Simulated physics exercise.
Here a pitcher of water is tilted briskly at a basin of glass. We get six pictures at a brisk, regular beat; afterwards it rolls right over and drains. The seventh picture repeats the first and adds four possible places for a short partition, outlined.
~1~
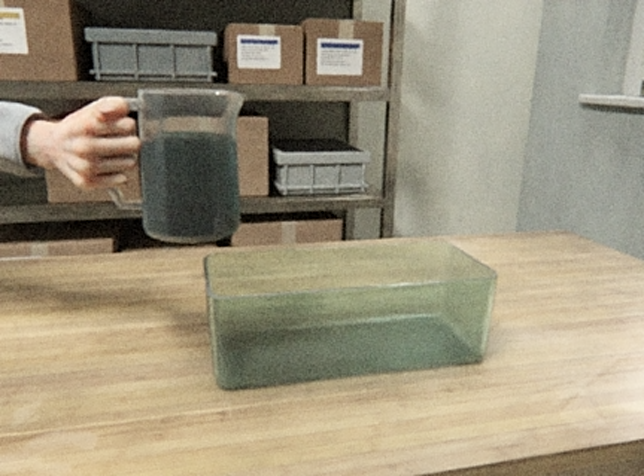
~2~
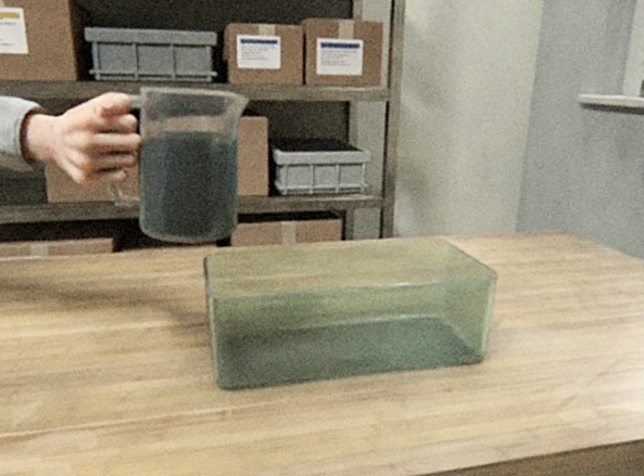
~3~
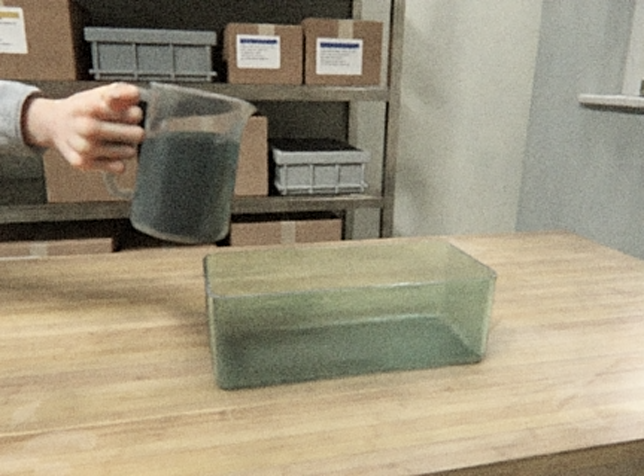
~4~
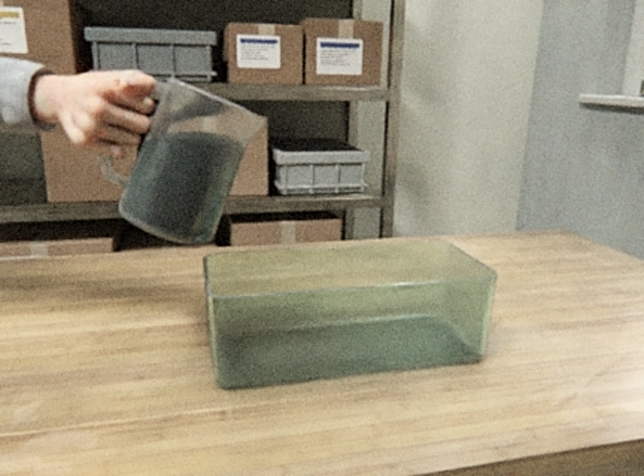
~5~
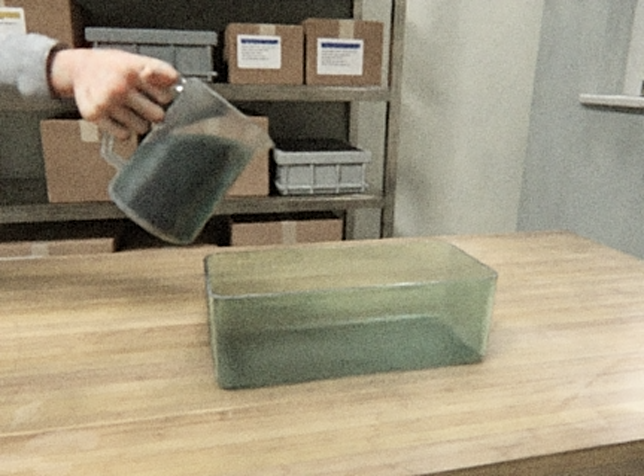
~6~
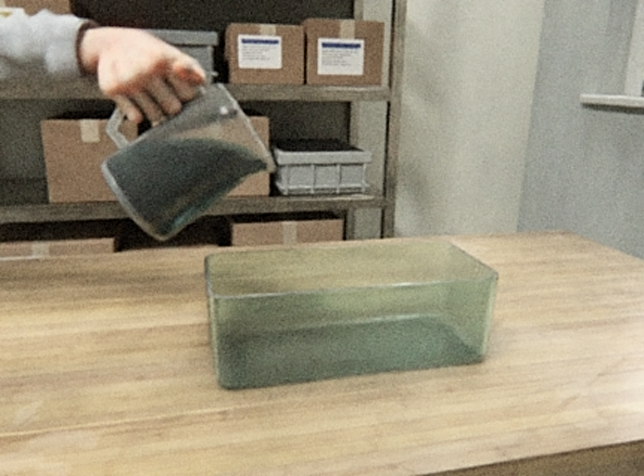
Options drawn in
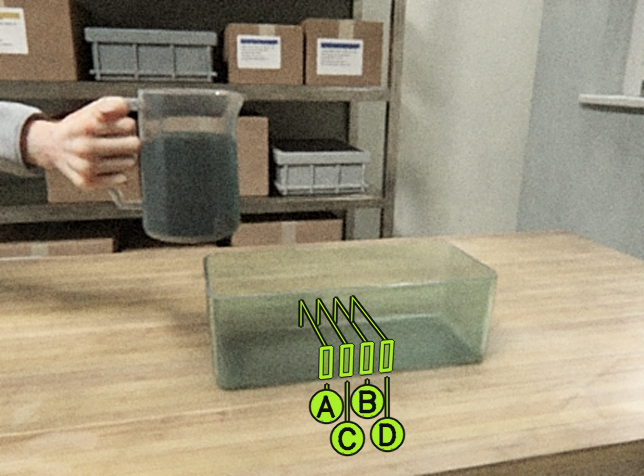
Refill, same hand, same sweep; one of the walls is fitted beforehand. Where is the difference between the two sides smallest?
A is best.
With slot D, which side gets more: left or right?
More ends on the left.
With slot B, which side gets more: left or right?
The left one.
On the marked copy, A at (326, 384); B at (367, 380); C at (347, 382); D at (387, 377).
If A is chosen, about 56 % ends left of the wall and 41 % right of it; 3 % is lost outside.
If B is chosen, about 83 % ends left of the wall and 9 % right of it; 8 % is lost outside.
If C is chosen, about 72 % ends left of the wall and 15 % right of it; 13 % is lost outside.
If D is chosen, about 83 % ends left of the wall and 11 % right of it; 6 % is lost outside.
